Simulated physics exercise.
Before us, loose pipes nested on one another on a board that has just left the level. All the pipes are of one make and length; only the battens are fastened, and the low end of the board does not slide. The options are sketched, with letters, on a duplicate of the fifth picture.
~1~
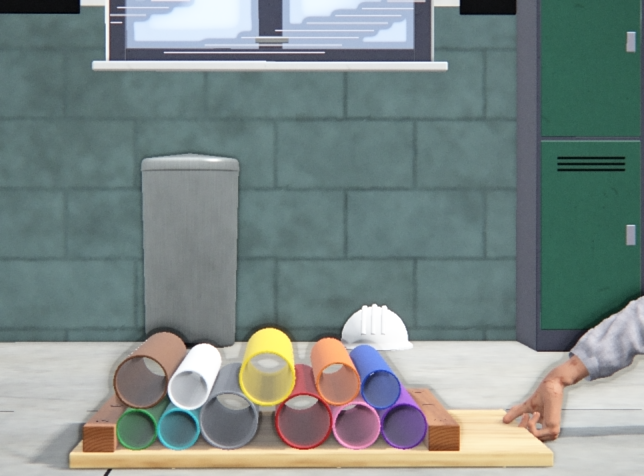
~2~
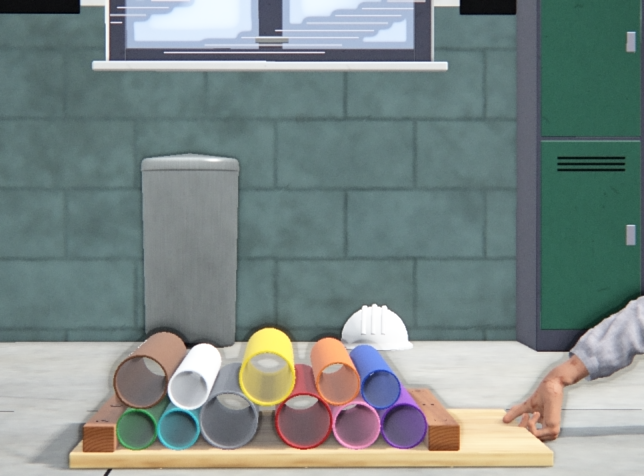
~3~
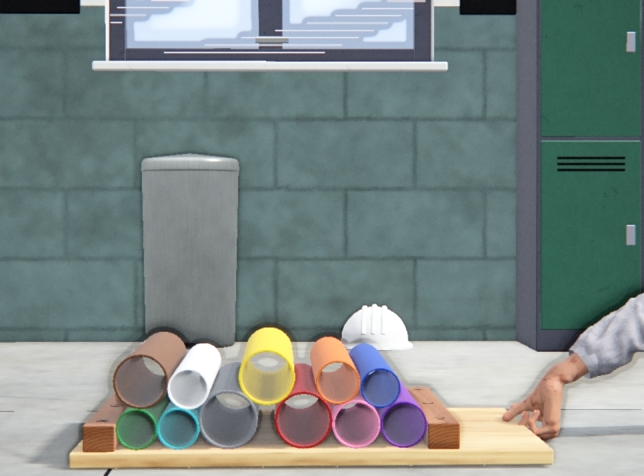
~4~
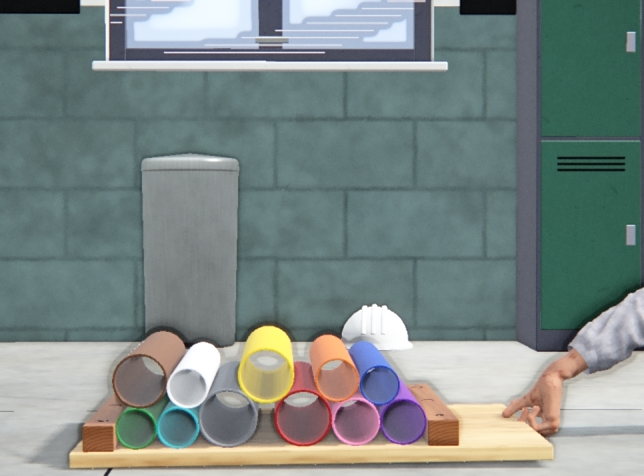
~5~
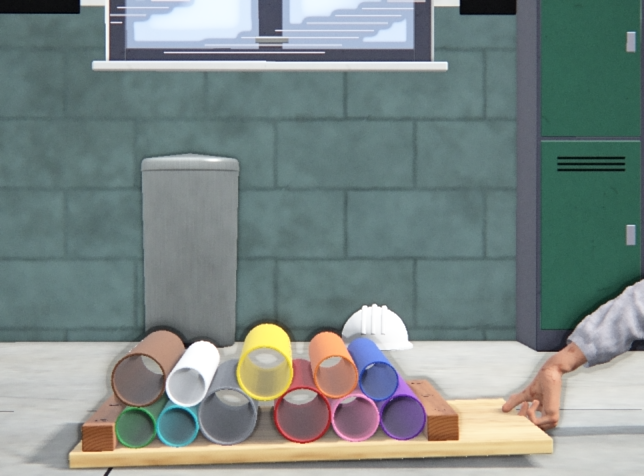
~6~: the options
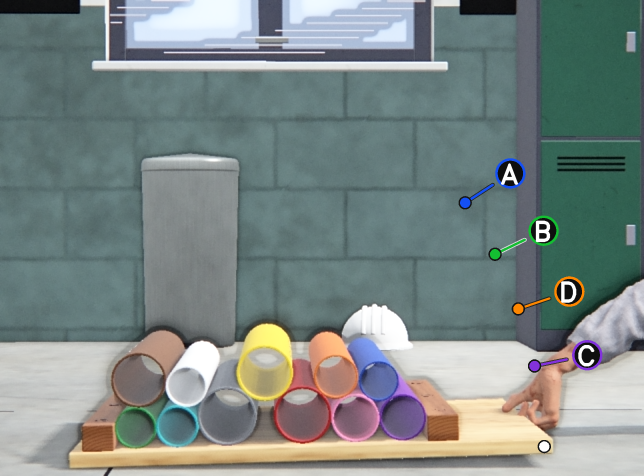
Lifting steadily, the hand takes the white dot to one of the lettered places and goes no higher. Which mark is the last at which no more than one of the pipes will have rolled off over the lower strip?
No higher than C.
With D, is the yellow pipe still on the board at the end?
The yellow pipe: Yes.
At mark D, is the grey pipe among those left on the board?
Yes, with D.
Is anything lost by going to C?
At C: Yes.
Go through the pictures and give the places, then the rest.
Pink pipe (356, 426); purple pipe (404, 426); white pipe (189, 389), in the first frame.
White pipe (189, 389); blue pipe (381, 389), in the second frame.
Board (309, 423); purple pipe (403, 425); blue pipe (380, 388); green pipe (137, 430), in the third frame.
Board (309, 421); green pipe (136, 429); turquoise pipe (178, 428), in the fourth frame.
Board (308, 418); green pipe (135, 428); turquoise pipe (177, 426), in the fifth frame.
On the marked copy, A at (465, 203); B at (495, 254); C at (535, 366); D at (518, 309); the white dot at (544, 447).
Following C. Soon after the start, board at 11°.
Later, board at 11°.
In the end, board at 11°, one over the low batten (brown).
As for the rest, A three over the low batten (white, yellow, brown); B two over the low batten (white, brown); D two over the low batten (white, brown).
